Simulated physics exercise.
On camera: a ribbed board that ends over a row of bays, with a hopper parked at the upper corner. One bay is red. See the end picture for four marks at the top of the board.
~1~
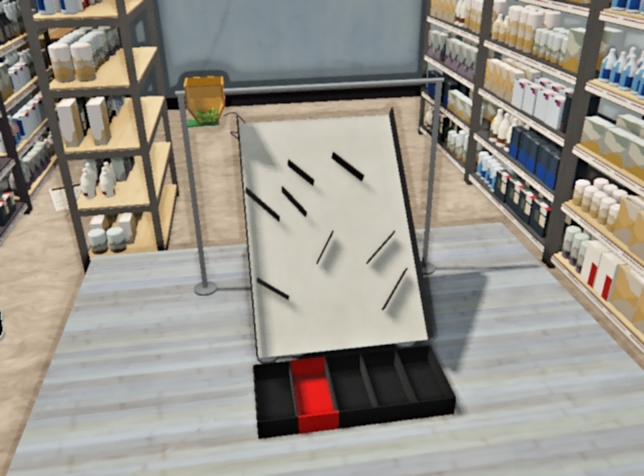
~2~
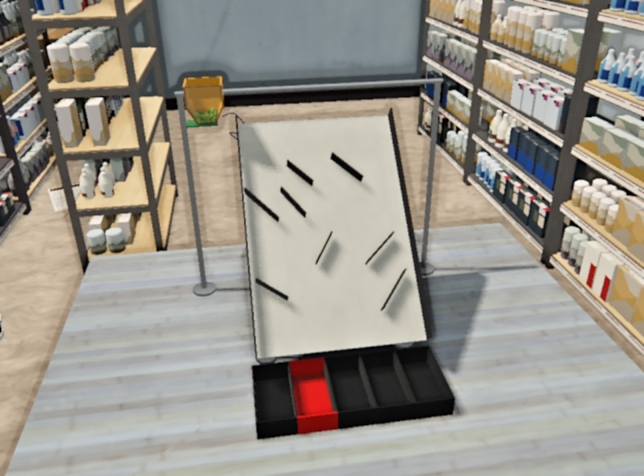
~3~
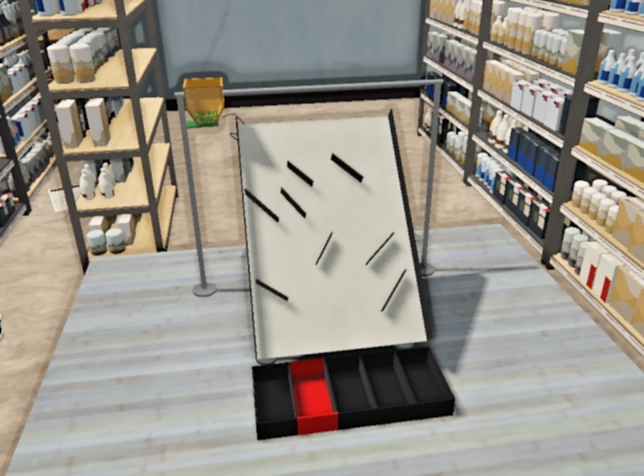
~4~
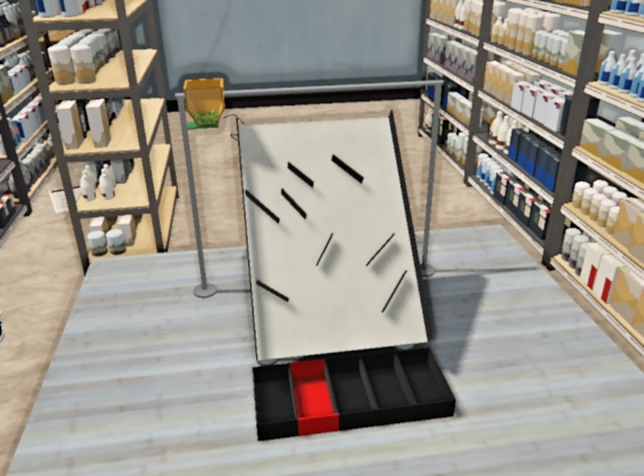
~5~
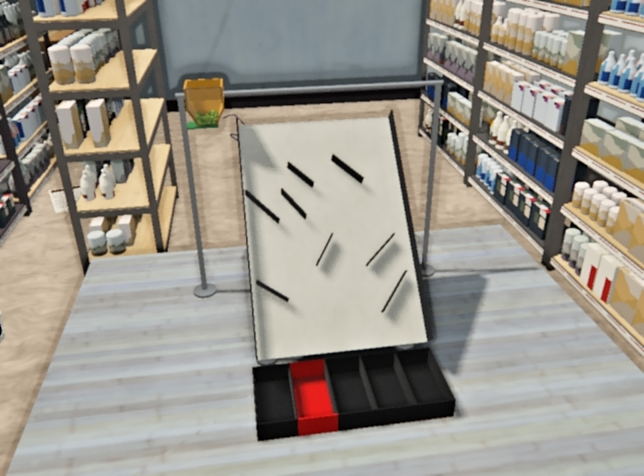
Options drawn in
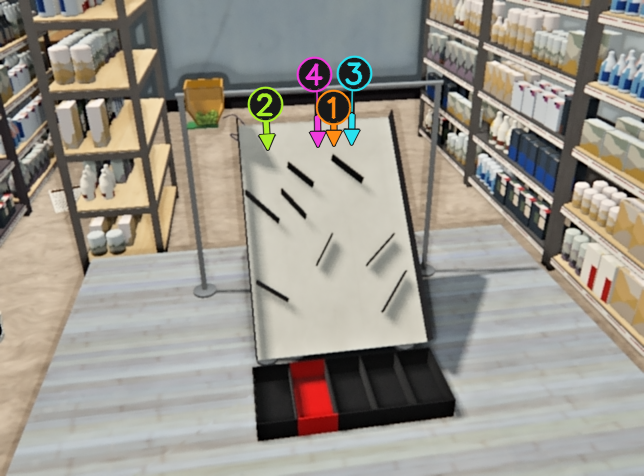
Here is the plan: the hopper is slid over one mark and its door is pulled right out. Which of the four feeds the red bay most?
2 is best.
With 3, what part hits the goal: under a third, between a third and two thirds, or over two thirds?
Mark 3 gives under a third.
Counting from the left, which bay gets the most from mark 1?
The fifth.
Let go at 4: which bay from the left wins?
The fourth.
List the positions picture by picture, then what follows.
Hopper at (208, 115), dried peas, door shut, in the first frame.
Ribs (287, 160) to (313, 181), (332, 152) to (363, 176), (245, 188) to (279, 217), in the second frame.
Ribs (281, 187) to (306, 214), (317, 262) to (332, 232), (368, 262) to (394, 232), in the third frame.
Ribs (257, 280) to (289, 299), (384, 310) to (407, 270), in the fourth frame.
Red bay at (318, 424), number 2 of 5 from the left, in the fifth frame.
On the marked copy, mark 1 meets the board at (333, 140); mark 2 meets the board at (267, 144); mark 3 meets the board at (351, 139); mark 4 meets the board at (317, 141).
With 1, a small part in the red bay, most in other bays.
With 2, most in the red bay, about a quarter in other bays.
With 3, a small part in the red bay, nearly all in other bays.
With 4, a small part in the red bay, most in other bays, a small part outside the box.
